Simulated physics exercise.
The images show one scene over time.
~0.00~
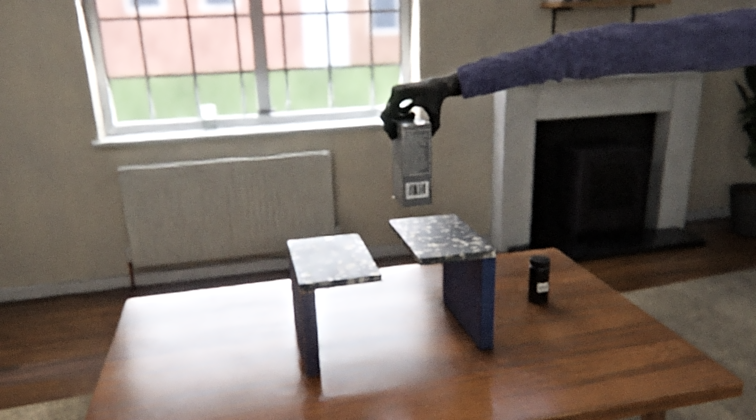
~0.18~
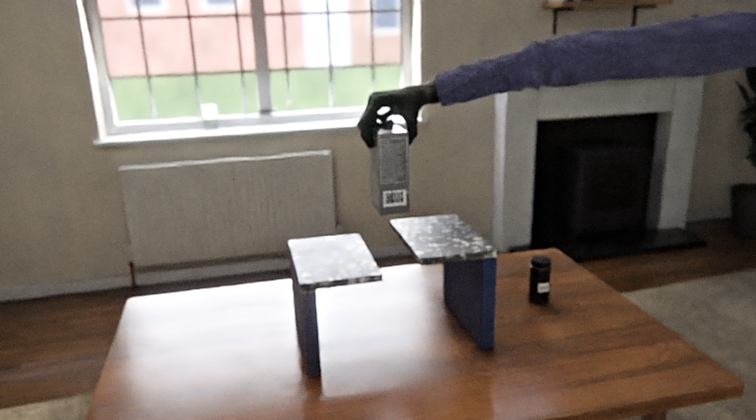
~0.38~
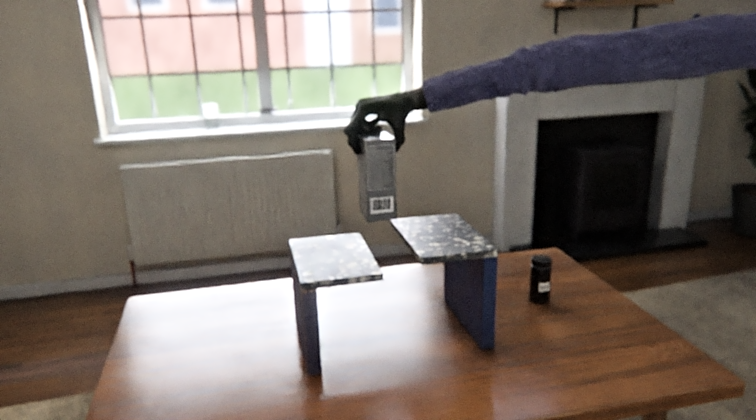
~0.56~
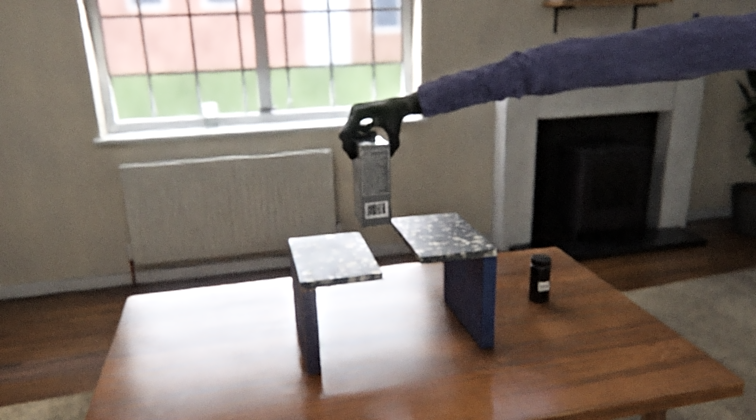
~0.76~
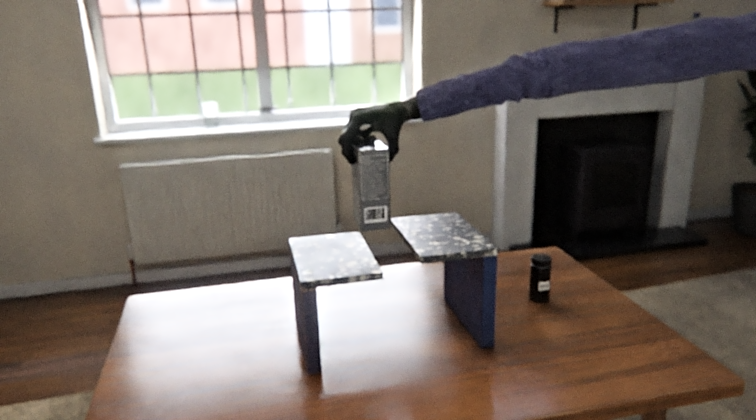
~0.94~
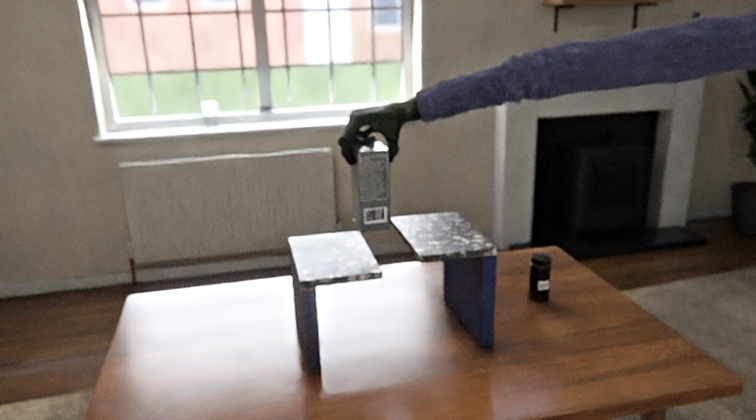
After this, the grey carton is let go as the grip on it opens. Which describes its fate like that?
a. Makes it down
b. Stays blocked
Stays blocked (b).
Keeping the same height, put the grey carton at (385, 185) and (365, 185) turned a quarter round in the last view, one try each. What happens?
First, it goes down the gap; second, it stays on top.
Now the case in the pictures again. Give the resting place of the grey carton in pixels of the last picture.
The object finishes roughly at pixel (409, 221).
By 1.14 s, grey carton moved a little near (372, 209).
By 1.24 s, grey carton tilted by 9° near (377, 211).
By 1.34 s, grey carton tilted by 27° near (390, 215).
By 1.54 s, grey carton on its side near (408, 220).
When it is over (1.9 s), lying over on the stand or table, grey carton; black shaker as before. End places, in pixels of the last picture, grey carton near (409, 221). The carton is caught.
